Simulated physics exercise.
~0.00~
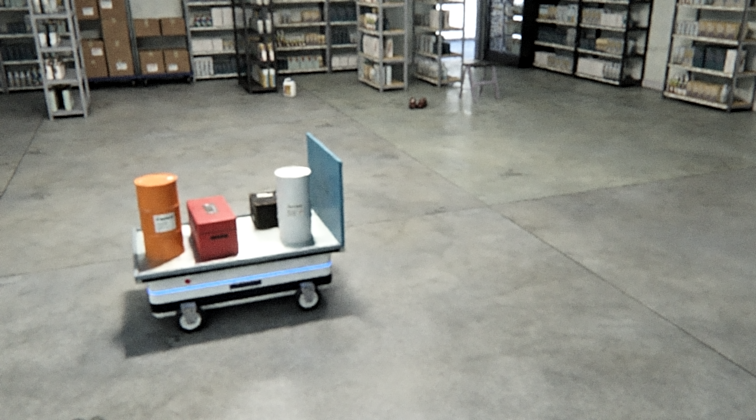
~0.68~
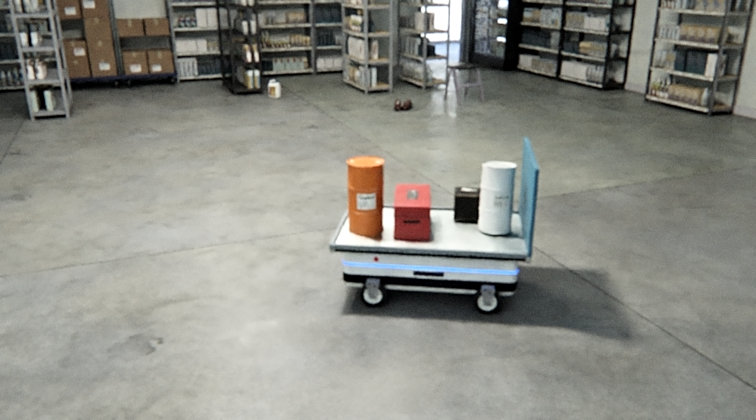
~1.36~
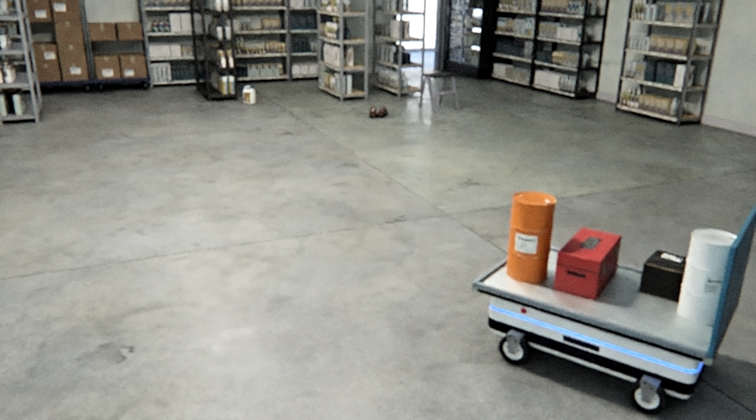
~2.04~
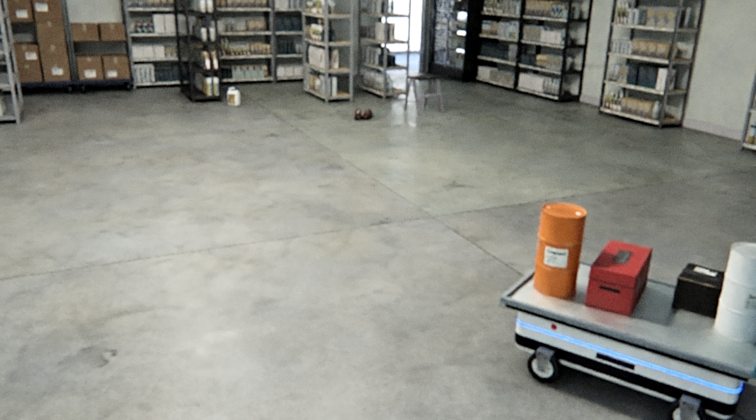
A low white robot cart with a blue light strip stands at the left of a warehouse with a grey concrete floor, seen from slightly above, with stocked shelves and cardboard boxes along the back. On its deck, from left to right, are an orange canister, a red toolbox, a small black parcel and a white canister beside a tall blue board. The cart rolls right across the floor as the view pans slightly right. It then swings toward the viewer, heading to the lower right. It ends partly cut off at the right edge, both canisters upright and all four items still aboard.
